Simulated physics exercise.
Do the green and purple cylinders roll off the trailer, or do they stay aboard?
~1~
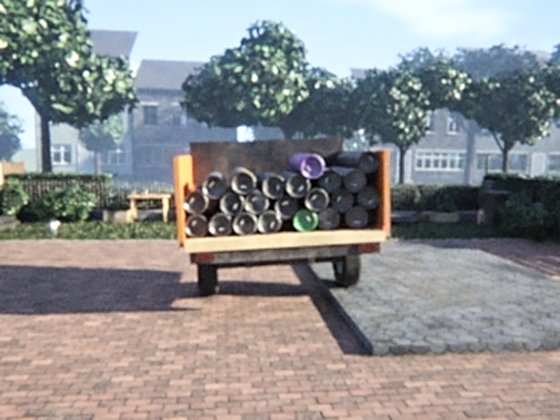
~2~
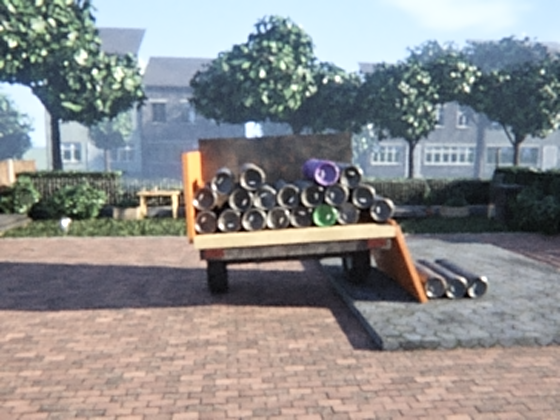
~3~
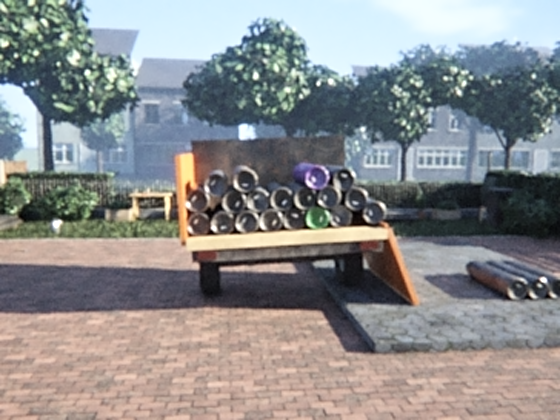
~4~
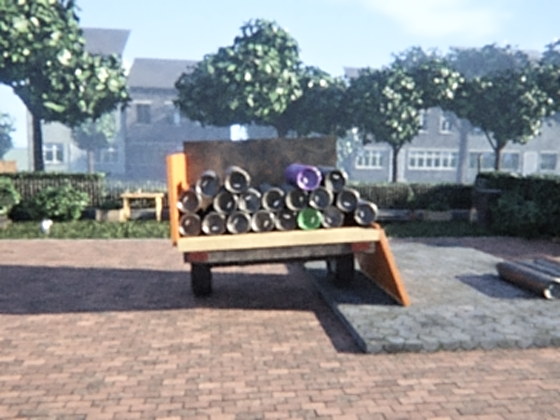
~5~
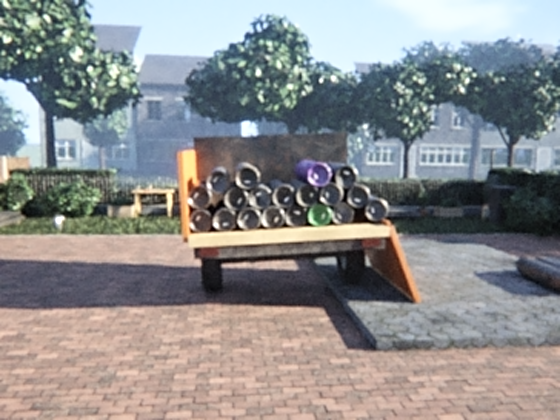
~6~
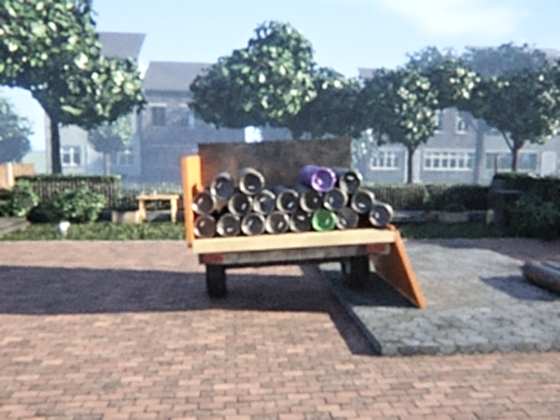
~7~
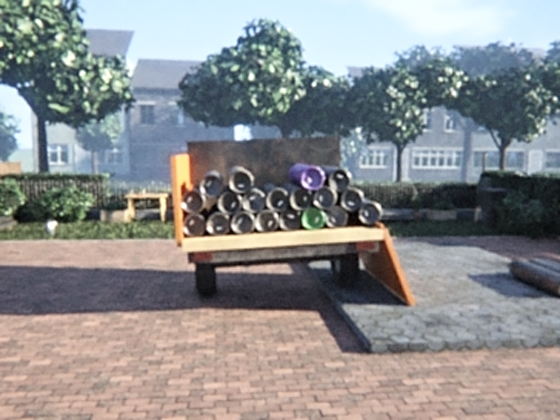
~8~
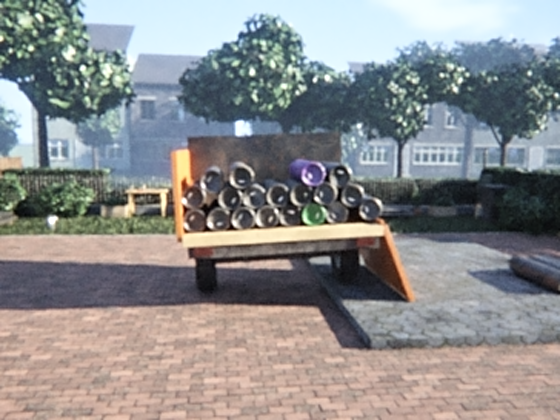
Both stay aboard. The green cylinder remains on the deck in the bottom row, and the purple one is still resting up on top of others.
In this clip, the right side board of a parked trailer stacked with dark cylinders drops open, and three of them roll off to the right across the paving. The rest shift slightly and settle, with the green and purple ones still on the deck.
